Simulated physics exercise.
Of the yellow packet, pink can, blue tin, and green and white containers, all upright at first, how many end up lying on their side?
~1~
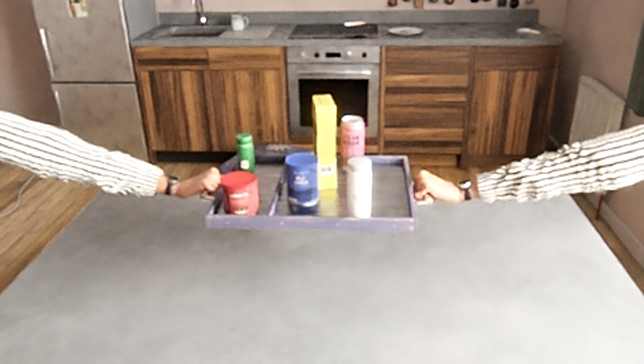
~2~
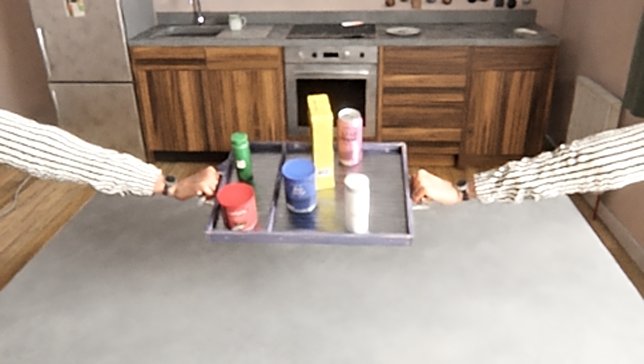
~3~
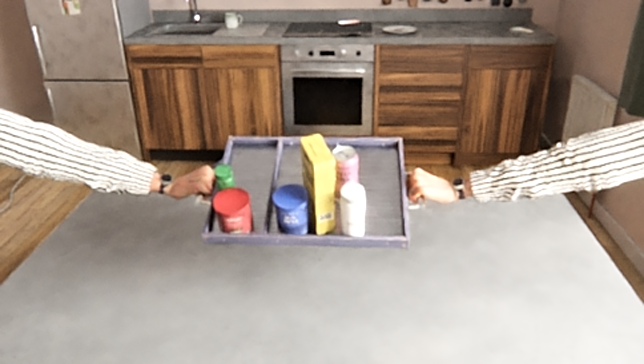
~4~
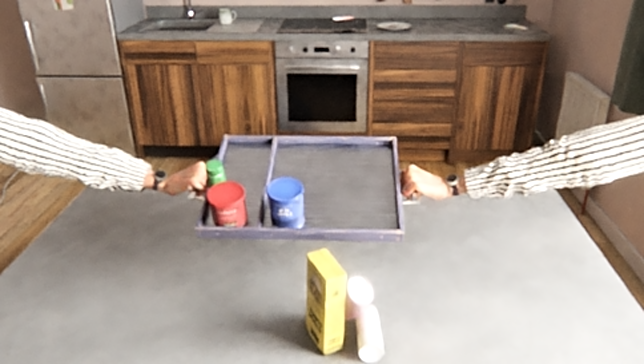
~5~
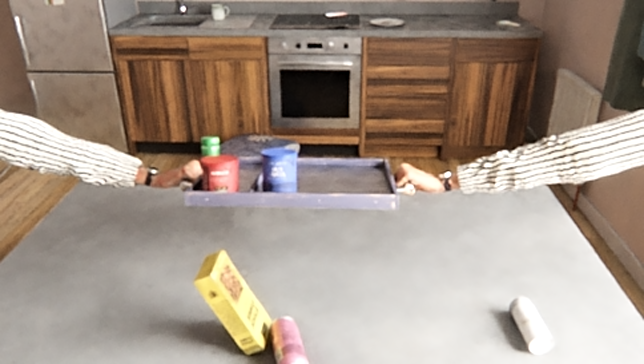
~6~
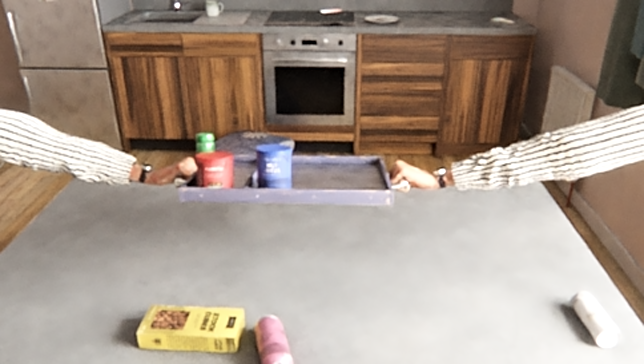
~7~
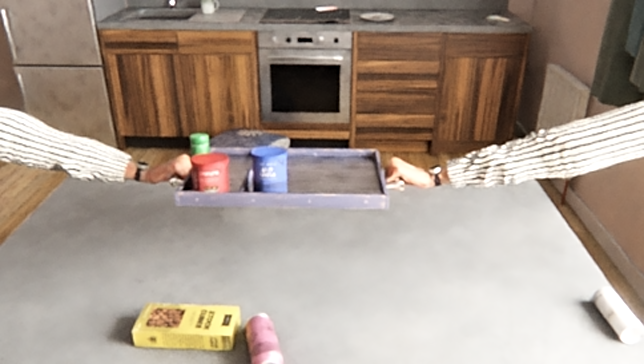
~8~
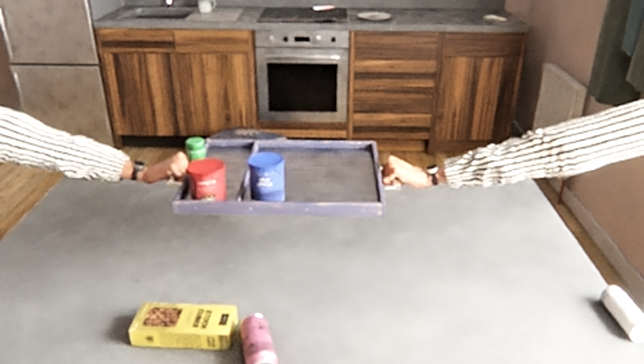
Three of them end up lying on their side on the table, namely the yellow packet, the pink can and the white container.
Tray in two hands tips toward the viewer, then away, spilling yellow packet, pink can and white container; three items stay aboard.
